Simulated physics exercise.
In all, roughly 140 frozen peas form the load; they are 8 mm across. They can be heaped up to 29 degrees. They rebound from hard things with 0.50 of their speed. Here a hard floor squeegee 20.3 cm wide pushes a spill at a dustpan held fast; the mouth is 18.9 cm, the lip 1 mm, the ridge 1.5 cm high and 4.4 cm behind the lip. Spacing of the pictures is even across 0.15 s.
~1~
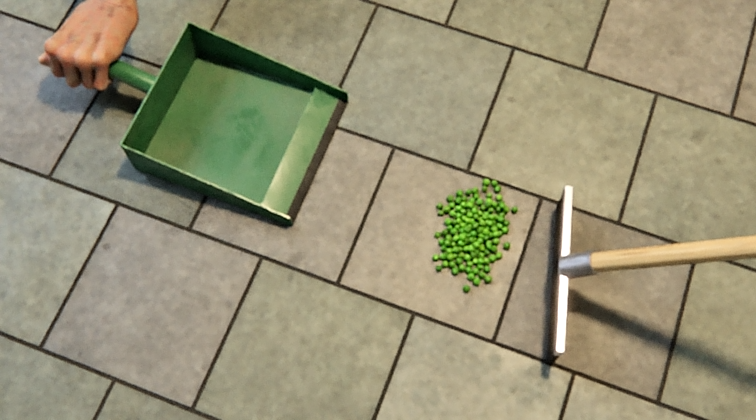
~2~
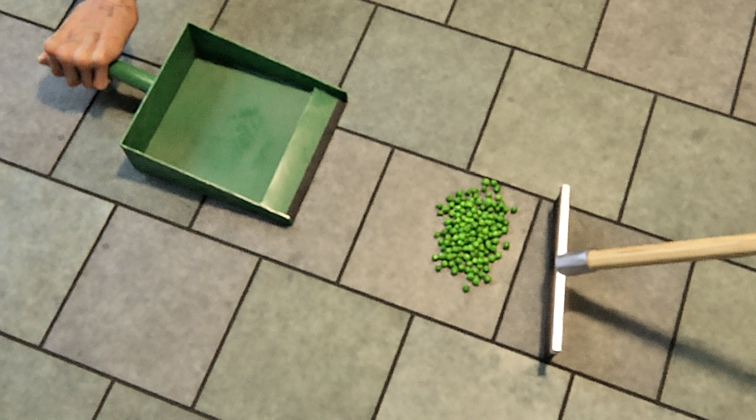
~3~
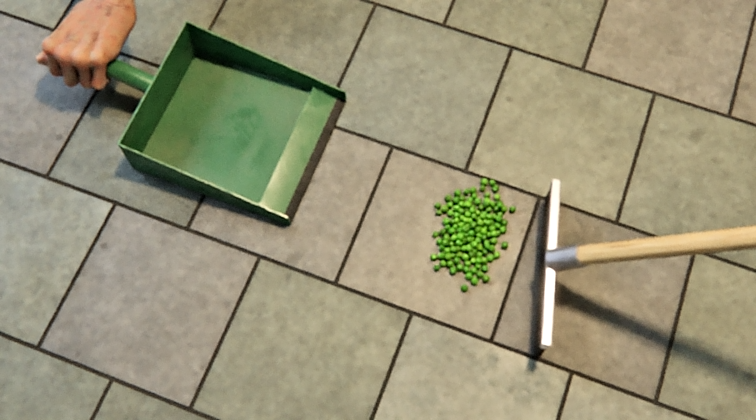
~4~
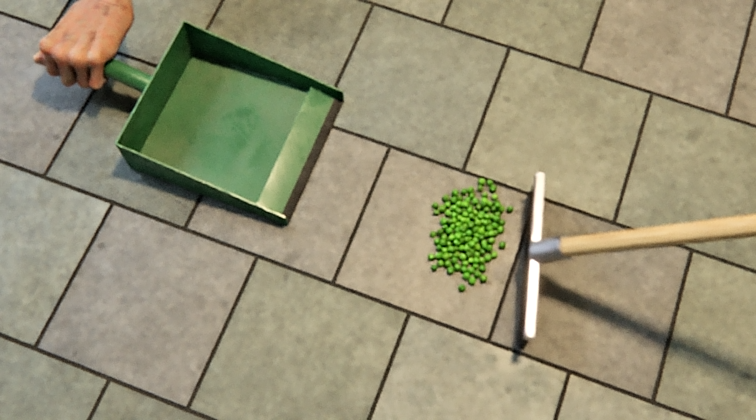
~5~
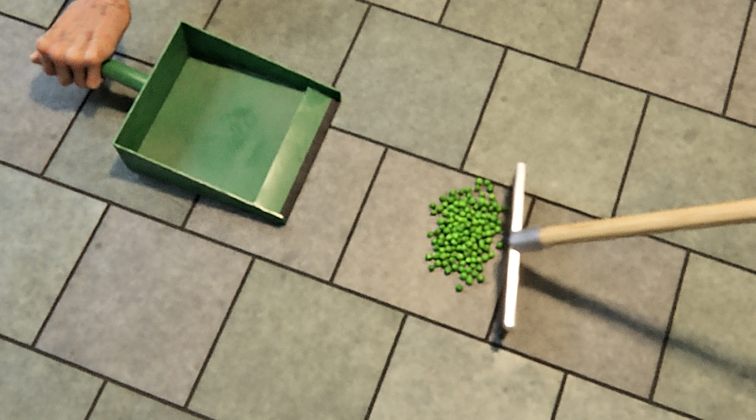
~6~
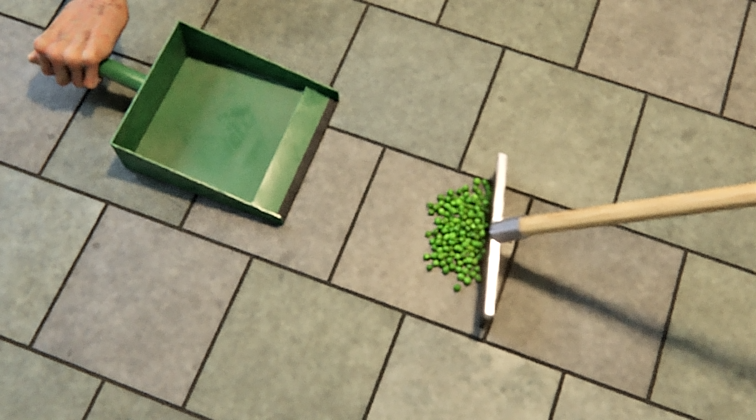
A hand holds a green dustpan while a squeegee slides left into green peas.
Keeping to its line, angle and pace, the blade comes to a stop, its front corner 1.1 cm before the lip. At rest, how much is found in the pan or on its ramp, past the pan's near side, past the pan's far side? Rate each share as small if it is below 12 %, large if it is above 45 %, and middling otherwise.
In the pan or on its ramp: Middling, past the pan's near side: Middling, past the pan's far side: Small.
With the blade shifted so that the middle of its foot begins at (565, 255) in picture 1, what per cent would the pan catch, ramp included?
Something close to 15 percent.
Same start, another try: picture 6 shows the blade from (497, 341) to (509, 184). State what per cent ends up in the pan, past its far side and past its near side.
The pan gets 20, the far side 0 and the near side 35.
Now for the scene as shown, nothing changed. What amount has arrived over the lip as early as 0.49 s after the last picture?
35 % so far.
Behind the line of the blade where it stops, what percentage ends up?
Estimate: Near 0 %.
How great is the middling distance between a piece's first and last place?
That distance is close to 22 cm.
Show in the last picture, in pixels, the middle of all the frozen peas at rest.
Somewhere near (302, 180) in the last picture.
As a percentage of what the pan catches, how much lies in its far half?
Estimate: Close to 40 %.
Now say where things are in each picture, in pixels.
Blade from (558, 351) to (567, 193), moved 0.0 cm, 0 of the pieces shifted so far; middle of the pieces at (475, 232); pan at (230, 130), in the first frame.
Blade from (555, 349) to (564, 191), moved 0.4 cm, 0 of the pieces shifted so far; middle of the pieces at (474, 232), in the second frame.
Blade from (545, 344) to (555, 187), moved 1.4 cm, 0 of the pieces shifted so far; middle of the pieces at (473, 232), in the third frame.
Blade from (529, 335) to (539, 179), moved 3.2 cm, 0 of the pieces shifted so far; middle of the pieces at (470, 231), in the fourth frame.
Blade from (508, 325) to (520, 170), moved 5.5 cm, 0 of the pieces shifted so far; middle of the pieces at (468, 231), in the fifth frame.
Blade from (488, 314) to (501, 161), moved 7.8 cm, 51 of the pieces shifted so far; middle of the pieces at (464, 232); pan at (221, 129), in the sixth frame.
Then, 0.16 s after the last picture, middle of the blade 14 cm from the lip; 0 % over the lip, far side 0 %, near side 10 %.
Then, 0.26 s after the last picture, middle of the blade 6 cm from the lip; 0 % over the lip, far side 0 %, near side 15 %.
Then, 0.49 s after the last picture, middle of the blade 3 cm from the lip; 35 % over the lip, far side 0 %, near side 20 %.
In the end, pan 25 %, near side 20 %, far side 0 %, in front of the lip or behind the blade 50 %.
